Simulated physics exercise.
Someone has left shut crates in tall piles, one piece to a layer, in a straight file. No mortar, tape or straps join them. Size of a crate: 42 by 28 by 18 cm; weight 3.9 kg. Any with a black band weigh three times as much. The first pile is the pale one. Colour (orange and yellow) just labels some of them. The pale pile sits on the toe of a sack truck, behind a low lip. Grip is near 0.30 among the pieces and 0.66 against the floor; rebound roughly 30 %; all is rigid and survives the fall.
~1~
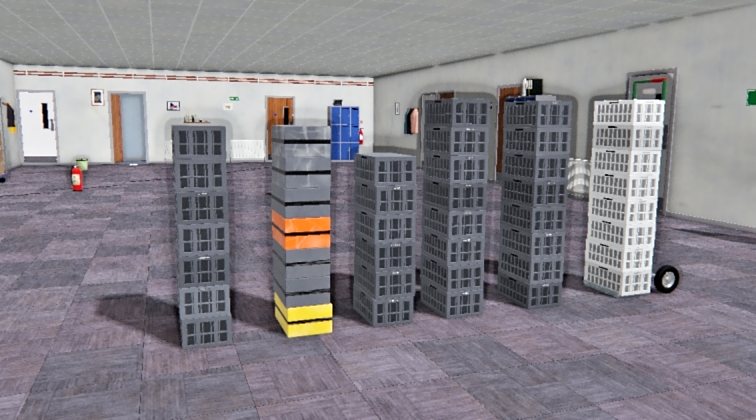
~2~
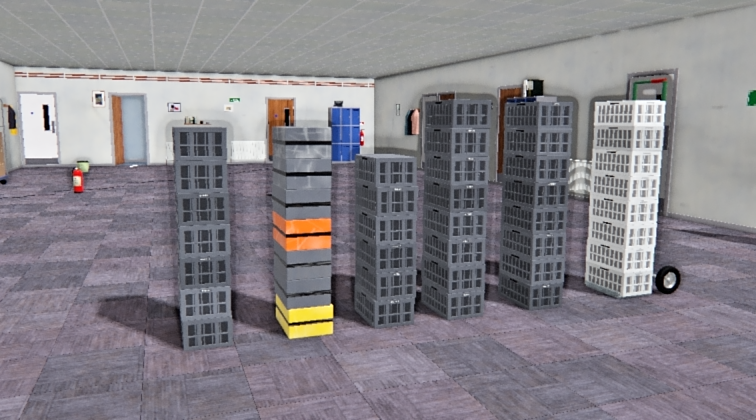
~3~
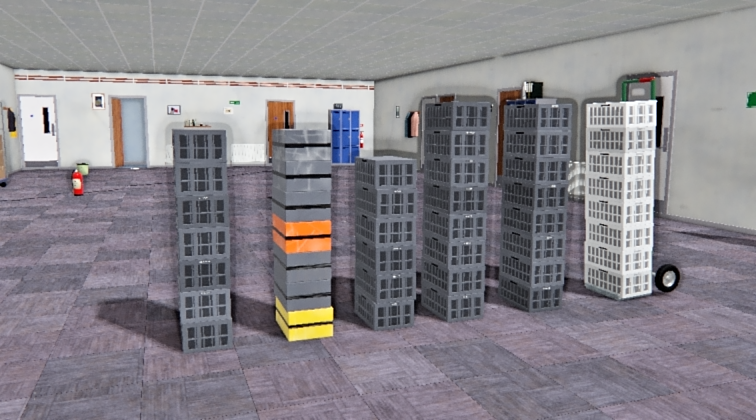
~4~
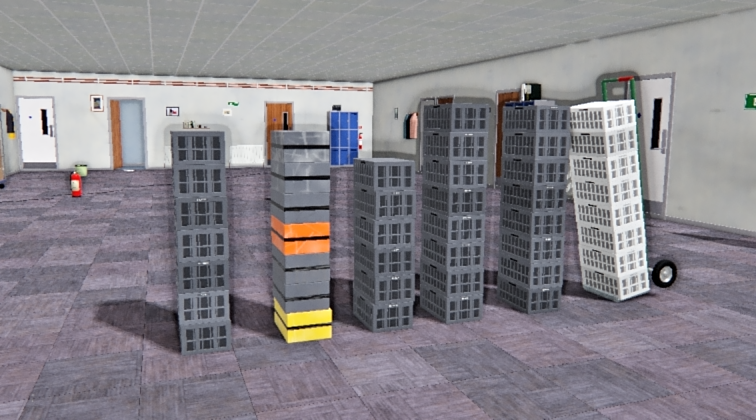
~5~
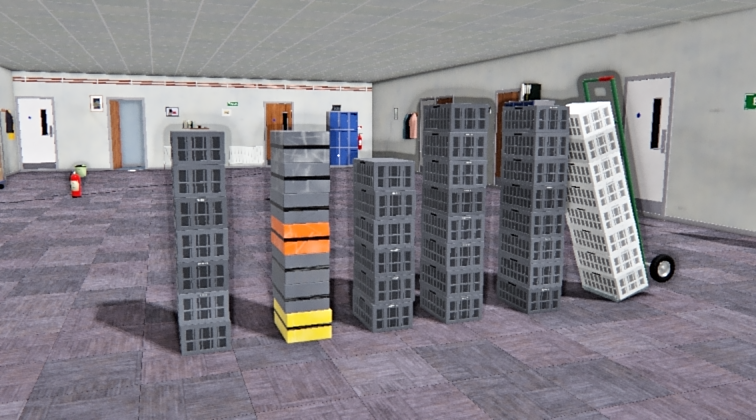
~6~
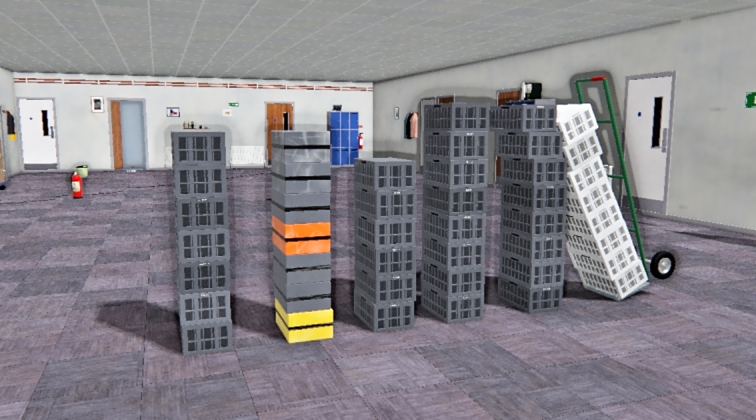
A tall white crate stack on a sack truck tilts left against the neighboring gray stack.
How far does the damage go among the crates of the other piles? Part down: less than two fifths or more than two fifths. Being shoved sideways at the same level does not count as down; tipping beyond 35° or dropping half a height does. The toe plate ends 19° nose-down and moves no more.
The part is more than two fifths.
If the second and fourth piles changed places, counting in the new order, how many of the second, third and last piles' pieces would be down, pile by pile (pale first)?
In that case second 5, third 8, last 6.
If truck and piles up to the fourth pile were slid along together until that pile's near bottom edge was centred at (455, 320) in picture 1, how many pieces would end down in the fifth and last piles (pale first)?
Then fifth 7, last 7.
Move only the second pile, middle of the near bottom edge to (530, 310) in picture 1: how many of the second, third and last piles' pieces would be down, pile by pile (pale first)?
Then second 7, third 6, last 7.
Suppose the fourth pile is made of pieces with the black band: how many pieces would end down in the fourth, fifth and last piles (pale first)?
Then fourth 5, fifth 7, last 7.
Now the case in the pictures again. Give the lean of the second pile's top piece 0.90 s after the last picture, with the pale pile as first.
It leans some 20°.
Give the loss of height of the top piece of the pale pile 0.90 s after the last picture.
About 40 cm.
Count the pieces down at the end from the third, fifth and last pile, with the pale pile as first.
By pile: Third 6, fifth 7, last 6.
Then, 0.90 s after the last picture, 8 of the pale pile down; 6 of the 36 other crates down.
Then, 2.22 s after the last picture, 8 of the pale pile down; 27 of the 36 other crates down; yellow crate leaning 39°; orange crate leaning 39°, 12 cm lower.
At rest, 8 of the pale pile down; 31 of the 36 other crates down; orange crate leaning 54°, 29 cm lower; yellow crate leaning 38°. That is 86 per cent. As the last picture would show them, middles, orange crate near (186, 287), yellow crate near (290, 308).
